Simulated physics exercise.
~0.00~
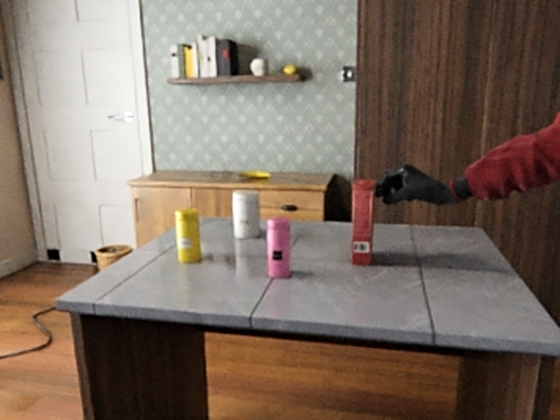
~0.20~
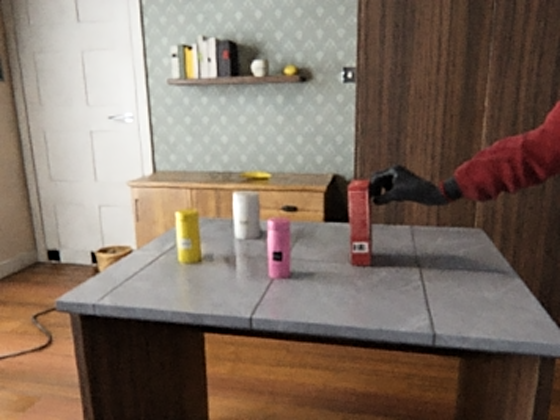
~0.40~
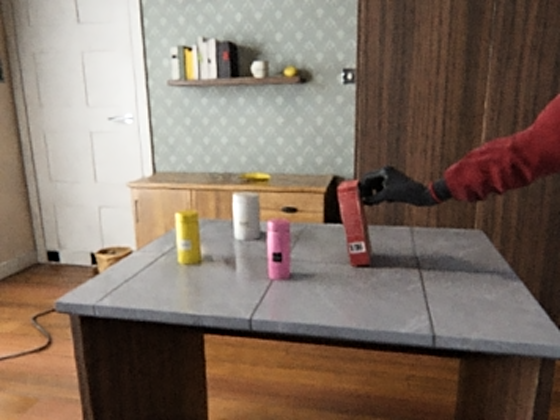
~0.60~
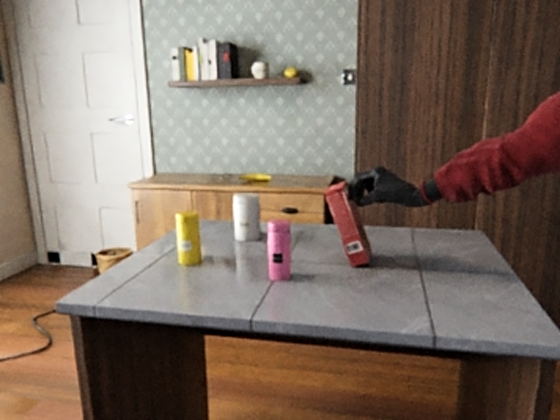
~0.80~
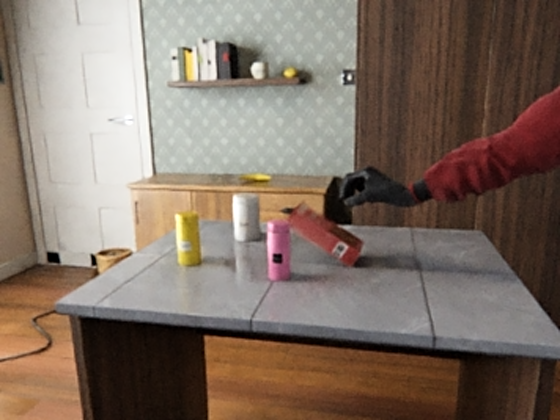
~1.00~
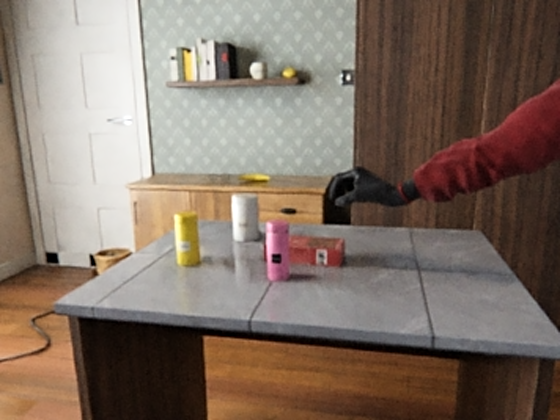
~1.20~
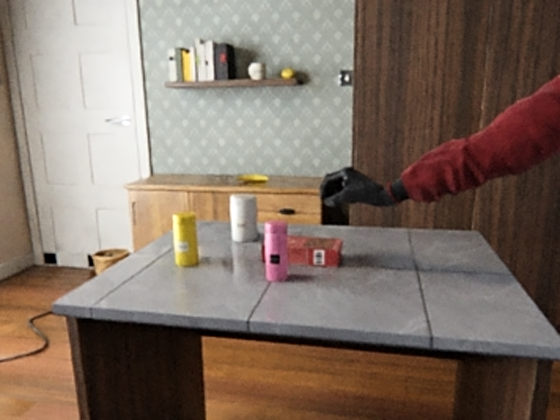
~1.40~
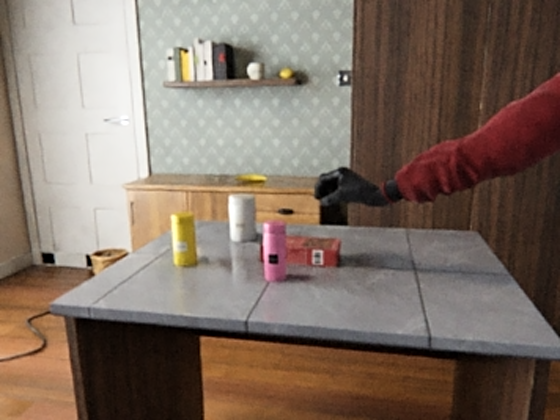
A gloved hand pushes the upright red packet left until it tips onto its side.
